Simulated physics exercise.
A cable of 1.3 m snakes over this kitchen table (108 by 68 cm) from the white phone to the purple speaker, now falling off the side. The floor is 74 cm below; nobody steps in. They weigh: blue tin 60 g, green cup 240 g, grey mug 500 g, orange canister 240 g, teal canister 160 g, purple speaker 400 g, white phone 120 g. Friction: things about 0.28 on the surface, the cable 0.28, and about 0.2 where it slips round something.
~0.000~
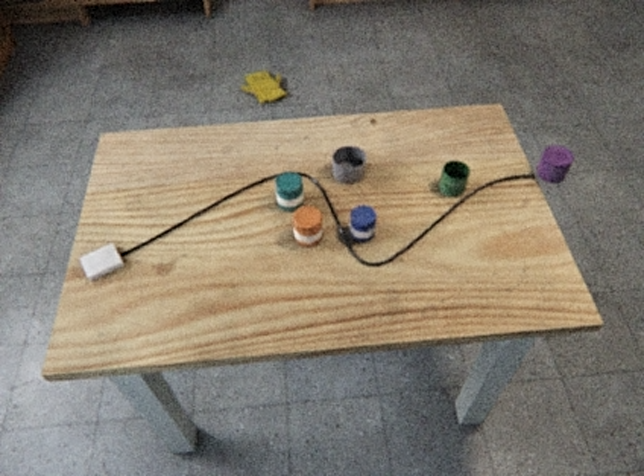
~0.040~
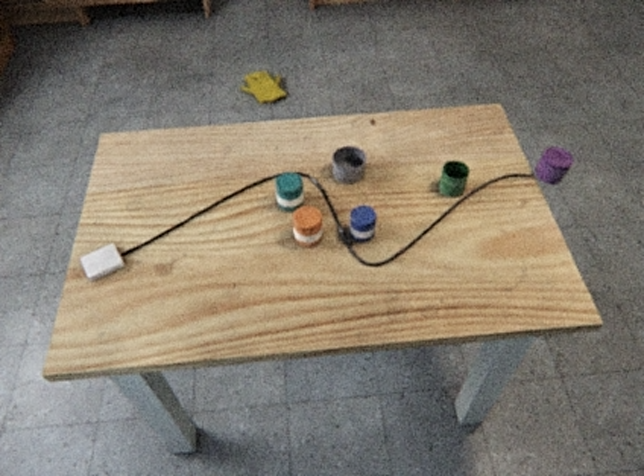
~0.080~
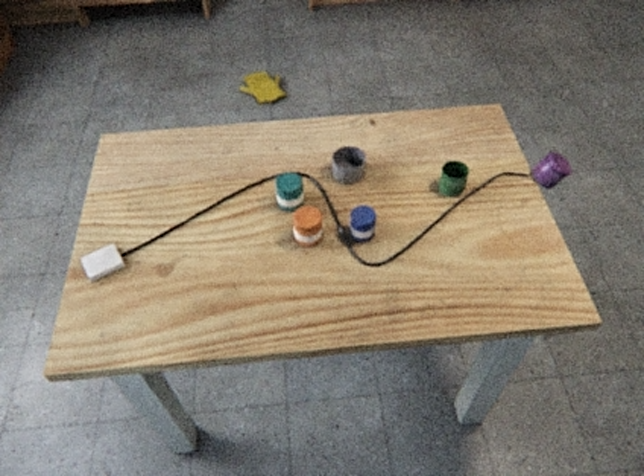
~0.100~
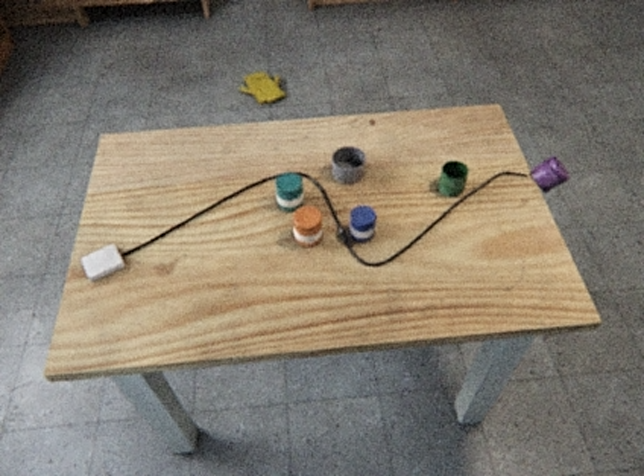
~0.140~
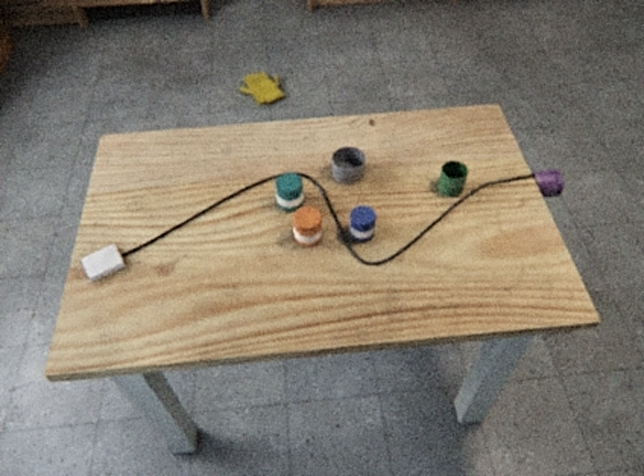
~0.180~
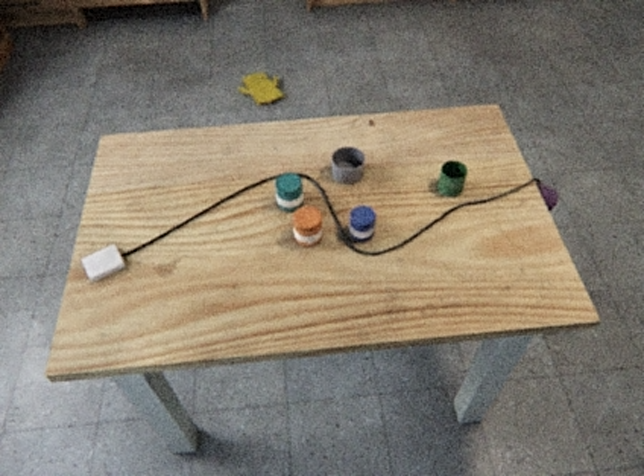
A purple cylindrical object attached to a black cable tilts at the right edge of a wooden table, then slips down mostly out of sight, pulling the cable's right end straighter while the cups and lidded containers stay still.
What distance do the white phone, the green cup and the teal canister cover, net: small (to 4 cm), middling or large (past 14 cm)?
Result: White phone travels a long way, green cup hardly moves, teal canister moves a moderate way.
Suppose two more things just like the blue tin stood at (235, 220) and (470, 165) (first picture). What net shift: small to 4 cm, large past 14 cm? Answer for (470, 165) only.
There: Small.
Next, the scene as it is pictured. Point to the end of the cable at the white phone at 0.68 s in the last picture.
Around (364, 196).
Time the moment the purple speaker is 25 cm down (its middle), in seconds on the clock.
That is: 0.28 s.
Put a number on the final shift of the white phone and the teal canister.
About: White phone 70 cm, teal canister 8 cm.
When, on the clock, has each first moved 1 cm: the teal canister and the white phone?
Teal canister 0.32 s, white phone 0.32 s.
At 0.4 s, the cable's tail end at (212, 231); white phone 20 cm off its start, teal canister 8 cm off its start, blue tin 30 cm off its start.
At 0.7 s, the cable's tail end at (364, 196); white phone 56 cm off its start, teal canister 9 cm off its start, blue tin over the edge.
At 0.9 s, the cable's tail end at (406, 202); white phone 65 cm off its start at (390, 198), teal canister 9 cm off its start at (290, 211), blue tin over the edge.
At 1.2 s, the cable's tail end at (408, 202); white phone 66 cm off its start, teal canister 9 cm off its start, blue tin over the edge.
At 2.4 s, the cable's tail end at (408, 202); white phone 66 cm off its start at (391, 198), teal canister 9 cm off its start at (290, 211), green cup 0 cm off its start at (455, 169), blue tin over the edge.
